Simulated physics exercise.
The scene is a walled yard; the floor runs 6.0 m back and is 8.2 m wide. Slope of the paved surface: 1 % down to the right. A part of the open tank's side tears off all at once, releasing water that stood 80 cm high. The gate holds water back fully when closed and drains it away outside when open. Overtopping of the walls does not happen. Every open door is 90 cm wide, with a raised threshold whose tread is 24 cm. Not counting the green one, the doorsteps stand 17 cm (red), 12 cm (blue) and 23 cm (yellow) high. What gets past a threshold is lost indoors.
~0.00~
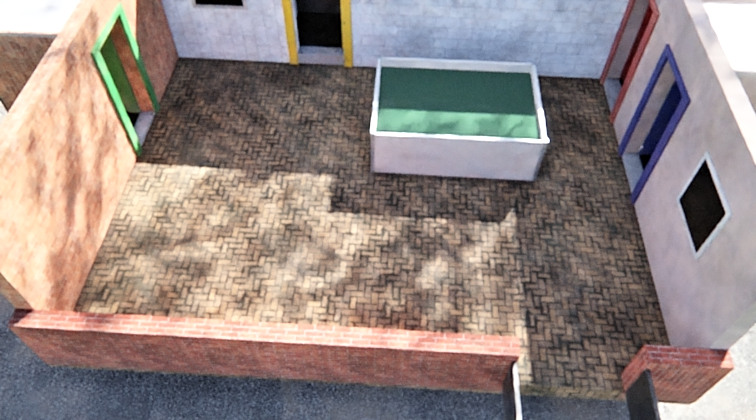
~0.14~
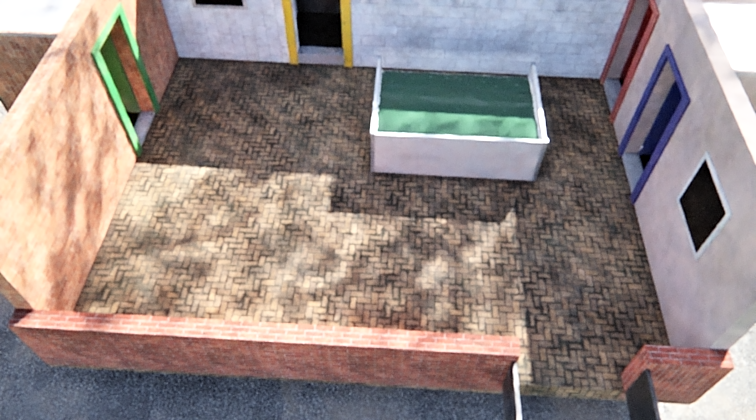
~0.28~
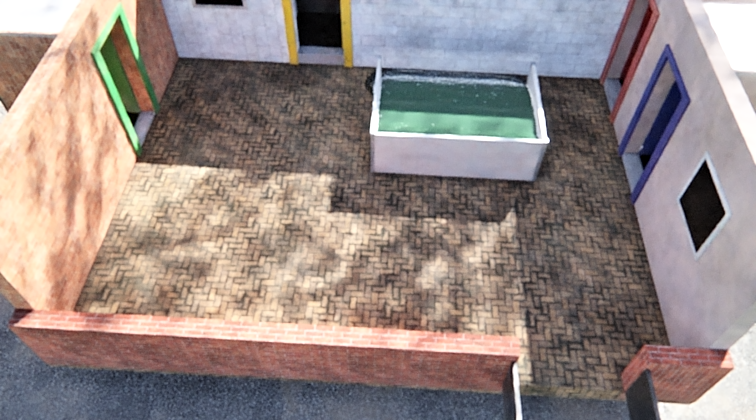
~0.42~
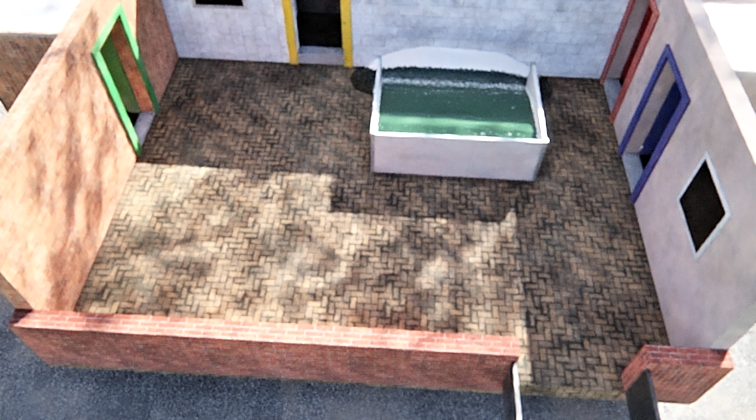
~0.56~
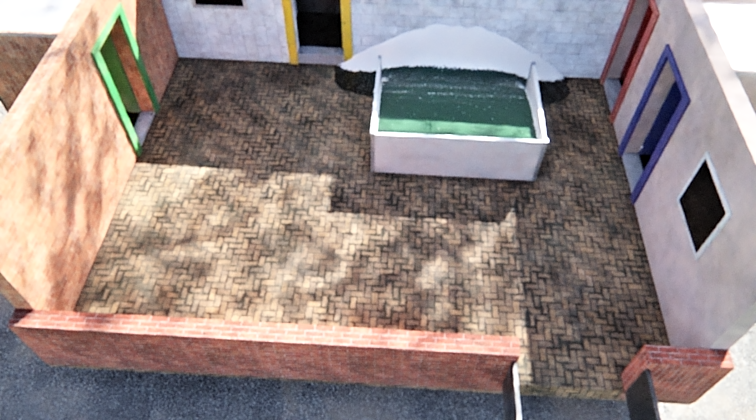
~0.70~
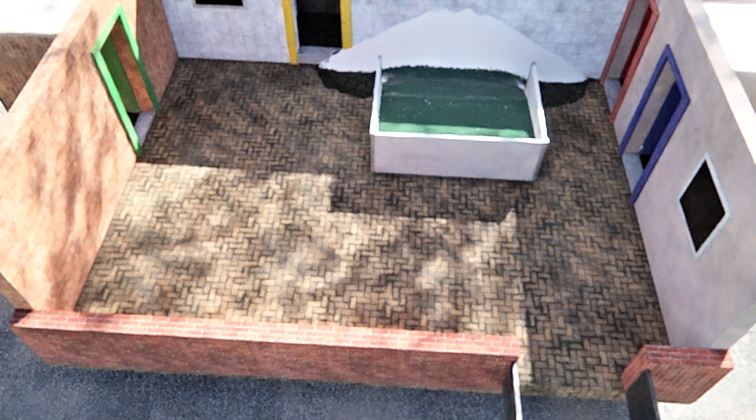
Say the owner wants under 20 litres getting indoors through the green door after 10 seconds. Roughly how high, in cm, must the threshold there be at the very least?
At the very least some 13.5 cm.
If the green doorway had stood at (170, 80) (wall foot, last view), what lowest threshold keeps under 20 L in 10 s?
Something near 22 cm.
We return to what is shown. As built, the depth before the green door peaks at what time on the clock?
Around 2.6 s, give or take.
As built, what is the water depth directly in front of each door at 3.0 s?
Centimetres: Red = 30, blue = 9, yellow = 10, green = 15.
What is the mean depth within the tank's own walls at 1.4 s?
On average, around 38 cm.
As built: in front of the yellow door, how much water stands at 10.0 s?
A ruler would read roughly 4.0 cm.
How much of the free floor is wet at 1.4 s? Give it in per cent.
Approximately 20 % of it.
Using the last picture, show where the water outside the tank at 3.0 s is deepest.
(598, 80).
After 1.4 s water covers 20 % of the floor, deepest (57 cm) near (598, 80); it has not reached the green door.
After 3.0 s water covers 50 % of the floor, deepest (30 cm) near (598, 80); 15 cm at the green door, 38 litres in over its 6 cm threshold.
After 10.0 s water covers 95 % of the floor, deepest (14 cm) near (598, 80); 4 cm at the green door, 87 litres in over its 6 cm threshold.
At the green door as built, the water arrived by 2.1 s and peaked near 18 cm at 2.6 s.
With a threshold of 11 cm, 34 litres would have come in within the 10 s; with 15 cm, 13 litres. So under 20 litres takes about 13.5 cm.
